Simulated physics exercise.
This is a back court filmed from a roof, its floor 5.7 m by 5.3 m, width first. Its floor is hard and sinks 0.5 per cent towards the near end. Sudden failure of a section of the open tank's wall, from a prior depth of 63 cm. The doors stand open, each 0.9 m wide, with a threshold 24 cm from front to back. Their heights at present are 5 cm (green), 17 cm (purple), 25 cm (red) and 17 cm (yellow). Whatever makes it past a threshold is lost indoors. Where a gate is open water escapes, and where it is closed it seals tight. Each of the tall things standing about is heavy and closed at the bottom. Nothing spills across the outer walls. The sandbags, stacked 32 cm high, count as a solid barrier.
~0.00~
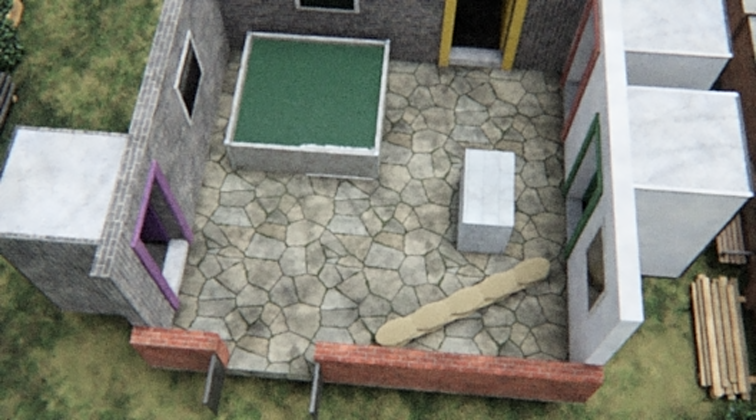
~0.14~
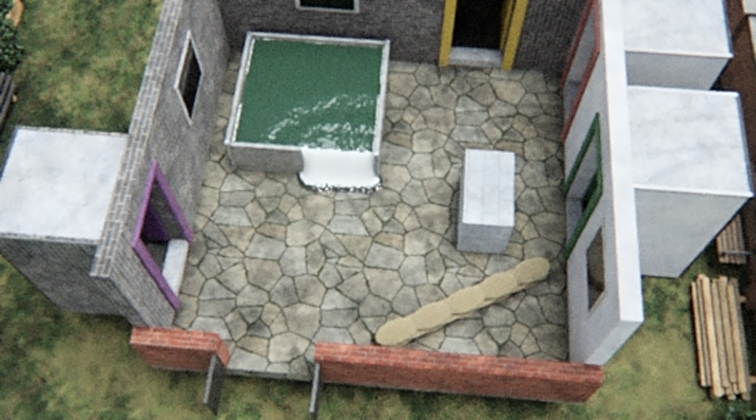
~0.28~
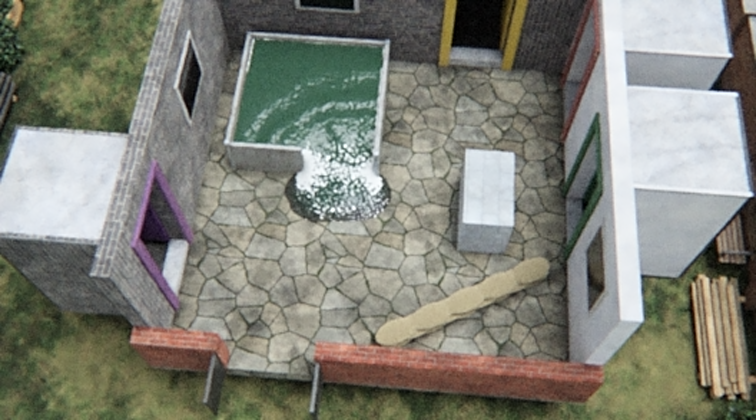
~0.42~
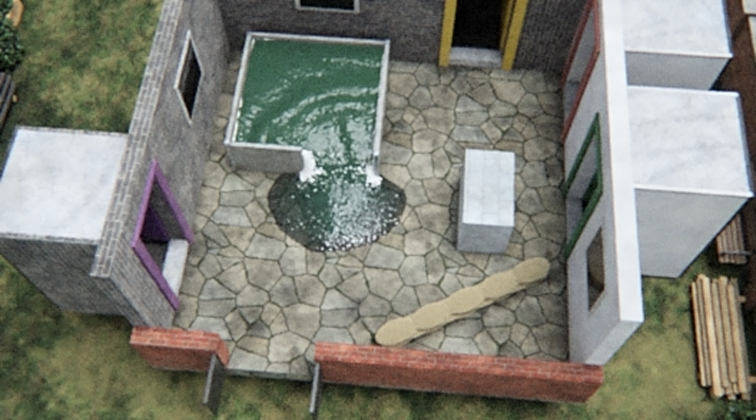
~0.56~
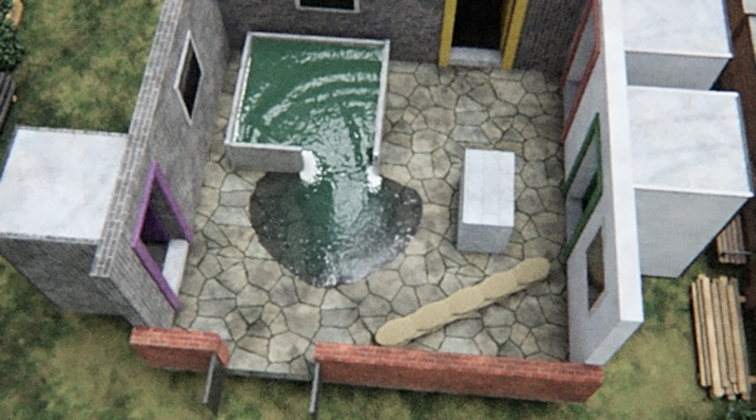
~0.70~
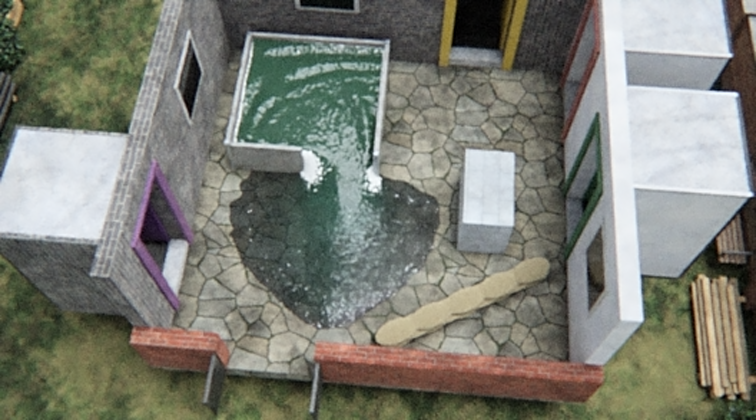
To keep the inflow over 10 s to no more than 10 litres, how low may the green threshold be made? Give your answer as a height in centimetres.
No lower than about 8.5 cm.
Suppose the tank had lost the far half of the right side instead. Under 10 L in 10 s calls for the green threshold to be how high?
A height of around 23 cm.
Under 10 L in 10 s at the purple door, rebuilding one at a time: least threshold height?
Roughly 6.5 cm at the purple door.
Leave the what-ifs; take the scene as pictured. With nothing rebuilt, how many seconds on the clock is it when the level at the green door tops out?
Around 3.4 s, give or take.
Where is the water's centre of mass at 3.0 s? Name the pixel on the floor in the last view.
The water's centre is at about (332, 186).
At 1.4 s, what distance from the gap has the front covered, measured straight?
Distance from gap: Approx. 3.4 m.
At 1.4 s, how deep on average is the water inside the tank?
Some 45 cm.
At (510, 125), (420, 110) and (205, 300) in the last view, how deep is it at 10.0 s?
Close to 5, 6 and 6 cm deep.
After 1.4 s water covers 35 % of the floor, deepest (36 cm) near (352, 181); it has not reached the green door.
After 3.0 s water covers 55 % of the floor, deepest (28 cm) near (344, 361); 9 cm at the green door, 4 litres in over its 5 cm threshold.
After 10.0 s water covers 95 % of the floor, deepest (12 cm) near (335, 60); 5 cm at the green door, 39 litres in over its 5 cm threshold.
At the green door as built, the water arrived by 2.5 s and peaked near 9 cm at 3.4 s.
Run again over the same 10 s with other heights there, 14 litres in over 7.5 cm, 3 litres over 10.5 cm. The limit of 10 litres is kept from about 8.5 cm up.
